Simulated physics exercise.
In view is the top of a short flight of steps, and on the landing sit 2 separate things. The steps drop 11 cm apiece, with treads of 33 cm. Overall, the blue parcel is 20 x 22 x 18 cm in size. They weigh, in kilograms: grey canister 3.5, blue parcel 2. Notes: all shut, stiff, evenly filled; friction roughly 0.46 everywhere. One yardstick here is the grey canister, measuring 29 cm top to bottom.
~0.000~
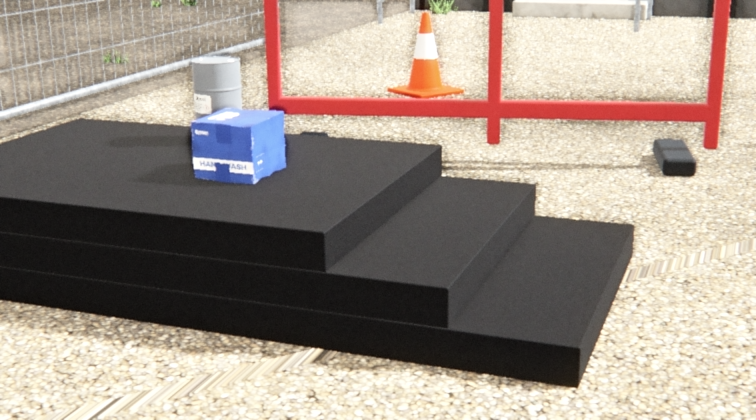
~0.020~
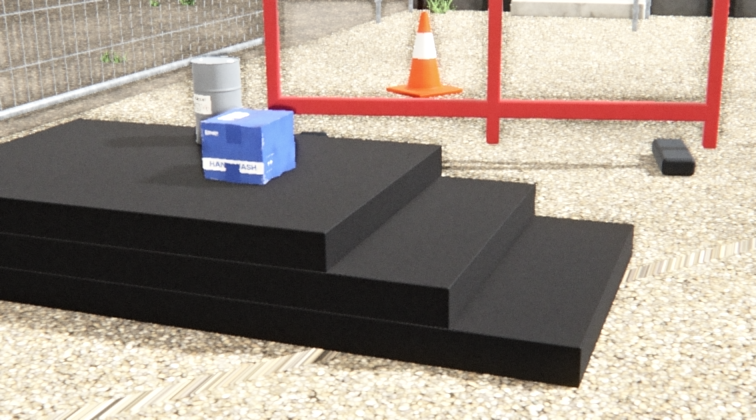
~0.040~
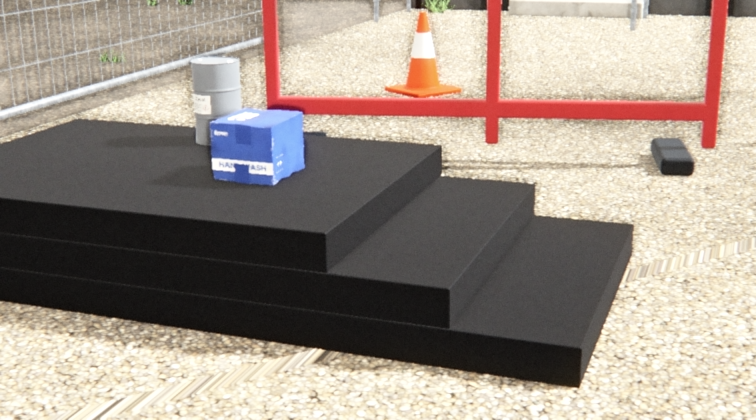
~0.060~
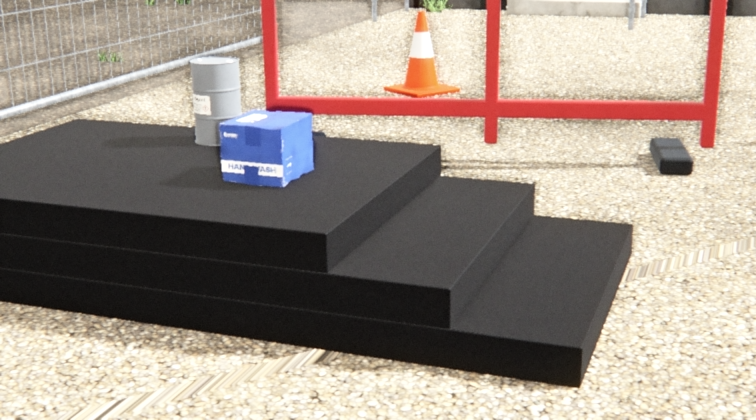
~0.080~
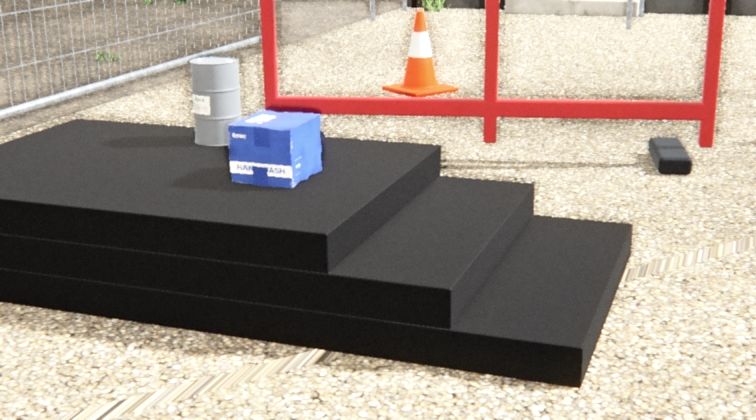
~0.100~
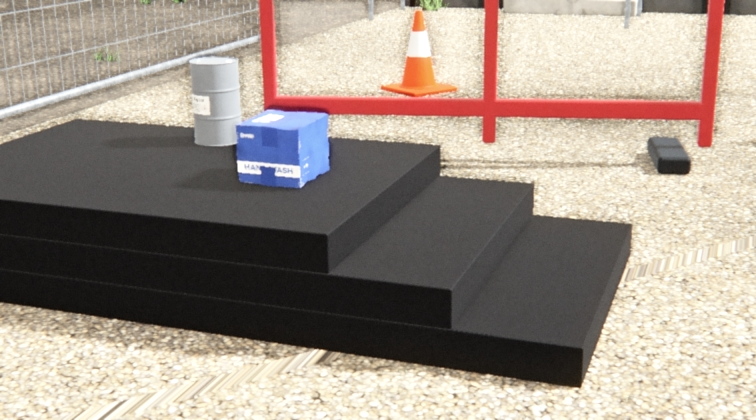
At first, a blue parcel sits in front of a grey canister on the landing of a short flight of black steps, partly hiding it. The parcel then slides slowly to the right, nearer the edge of the landing, leaving the canister more fully in view behind it.
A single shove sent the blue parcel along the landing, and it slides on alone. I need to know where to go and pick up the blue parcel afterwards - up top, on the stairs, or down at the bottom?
Look for it up top, it never left the landing.
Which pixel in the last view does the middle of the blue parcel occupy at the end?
It finishes at roughly (342, 154).
By 0.20 s, 22 cm of landing left; blue parcel near (317, 151).
By 0.30 s, 16 cm of landing left; blue parcel near (336, 154).
When it is over (0.9 s), 14 cm of landing left; grey canister within 12 cm of the start. End places, in pixels of the last picture, blue parcel near (342, 154).
